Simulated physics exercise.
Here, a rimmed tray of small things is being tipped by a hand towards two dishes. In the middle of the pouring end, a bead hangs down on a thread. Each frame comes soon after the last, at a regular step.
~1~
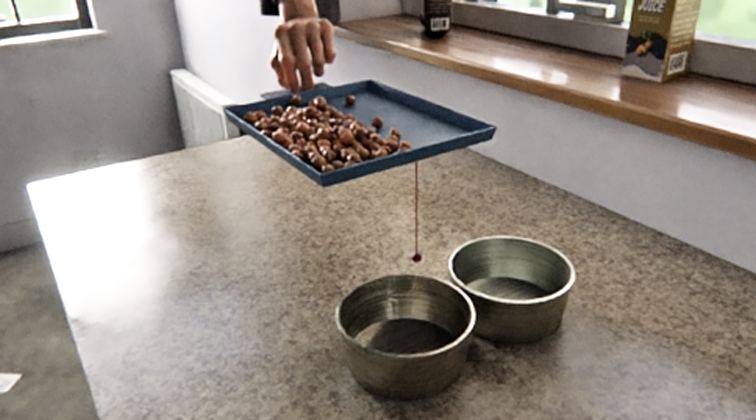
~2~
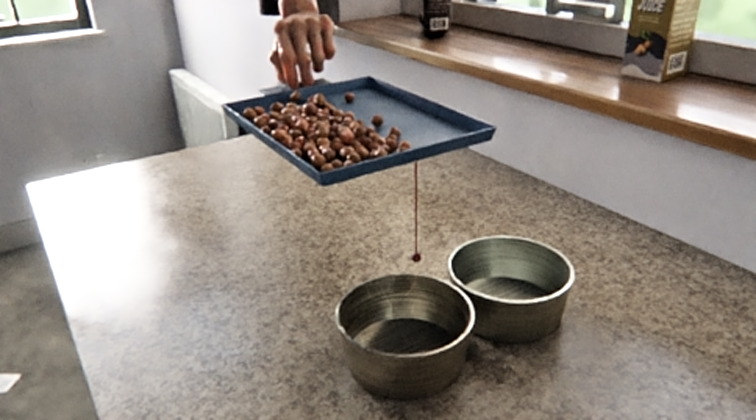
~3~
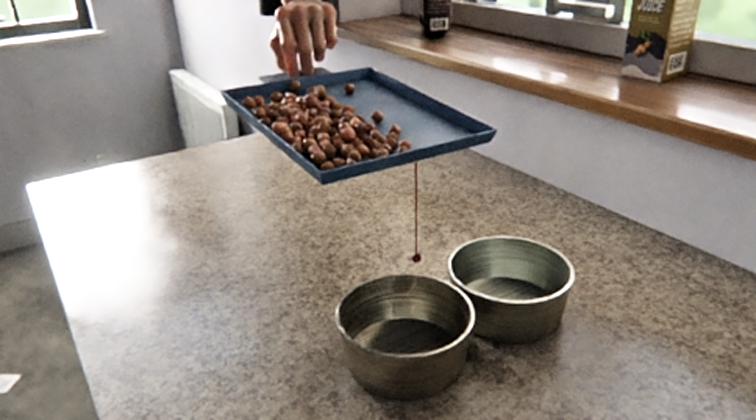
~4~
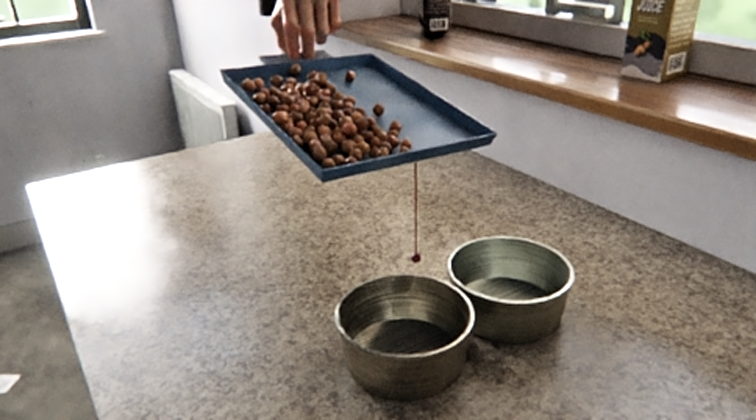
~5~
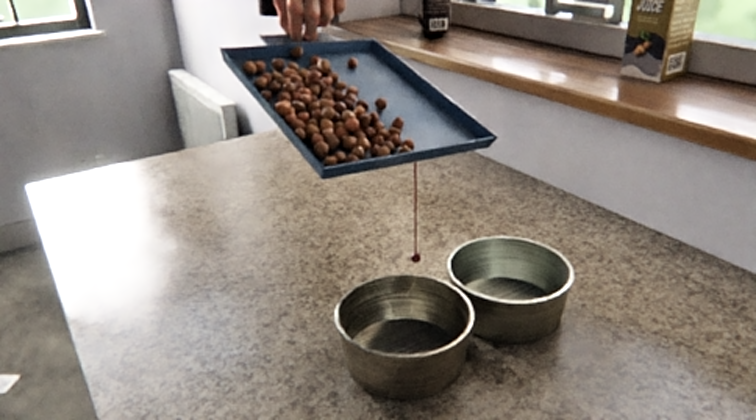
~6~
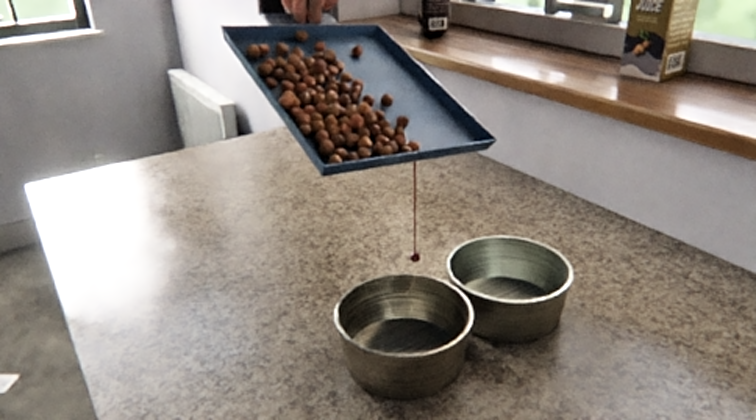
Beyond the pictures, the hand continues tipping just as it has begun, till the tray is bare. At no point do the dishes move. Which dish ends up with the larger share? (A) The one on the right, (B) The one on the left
(A) The one on the right.
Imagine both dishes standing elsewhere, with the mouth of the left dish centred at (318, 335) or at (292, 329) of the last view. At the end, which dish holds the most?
First place: The rightmost dish. Second place: The rightmost dish.
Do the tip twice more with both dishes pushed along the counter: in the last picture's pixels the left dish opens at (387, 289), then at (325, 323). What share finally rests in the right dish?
The first try yields 70% and the second yields 50%.
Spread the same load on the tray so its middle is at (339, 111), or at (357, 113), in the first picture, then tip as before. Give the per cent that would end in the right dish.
Around 80 percent the first time, around 80 percent the second.
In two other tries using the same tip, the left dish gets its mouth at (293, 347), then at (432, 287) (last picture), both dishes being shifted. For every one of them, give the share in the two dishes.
Roughly 30% on the first try and 90% on the second.
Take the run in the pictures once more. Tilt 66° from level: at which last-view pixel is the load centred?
Somewhere near pixel (438, 130).
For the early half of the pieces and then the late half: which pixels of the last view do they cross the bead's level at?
First close to (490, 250), next close to (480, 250).
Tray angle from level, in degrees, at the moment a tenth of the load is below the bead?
It is at around 70 degrees.
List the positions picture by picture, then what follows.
Corners of the pouring end at (322, 172) and (492, 126), level; middle of the load at (326, 137), hazelnuts; left dish at (447, 367); right dish at (554, 313); bead on its thread at (417, 258), in the first frame.
Corners of the pouring end at (322, 171) and (492, 127), level; middle of the load at (326, 135), in the second frame.
Corners of the pouring end at (323, 170) and (492, 129), tipped barely, lowest at the right corner; middle of the load at (326, 130), in the third frame.
Corners of the pouring end at (324, 168) and (493, 132), tipped a little, lowest at the right corner; middle of the load at (327, 121), in the fourth frame.
Corners of the pouring end at (325, 165) and (493, 135), tipped clearly, lowest at the right corner; middle of the load at (329, 113), in the fifth frame.
Corners of the pouring end at (326, 163) and (492, 138), tipped clearly, lowest at the right corner; middle of the load at (334, 106), about half on the move; left dish at (445, 366); right dish at (552, 313), in the sixth frame.
Soon, tray tipped steeply; most on the tray; a stray few in the left dish; a small part in the right dish; a small part in the air.
A while on, tray tipped past a quarter turn; a small part on the tray; about a quarter in the left dish; about half in the right dish; a stray few outside both; about a quarter in the air.
Towards the end, tray tipped past a quarter turn; about a quarter in the left dish; about two thirds in the right dish; a small part outside both.
Finally, tray tipped past a quarter turn; about a quarter in the left dish; about two thirds in the right dish; a small part outside both.
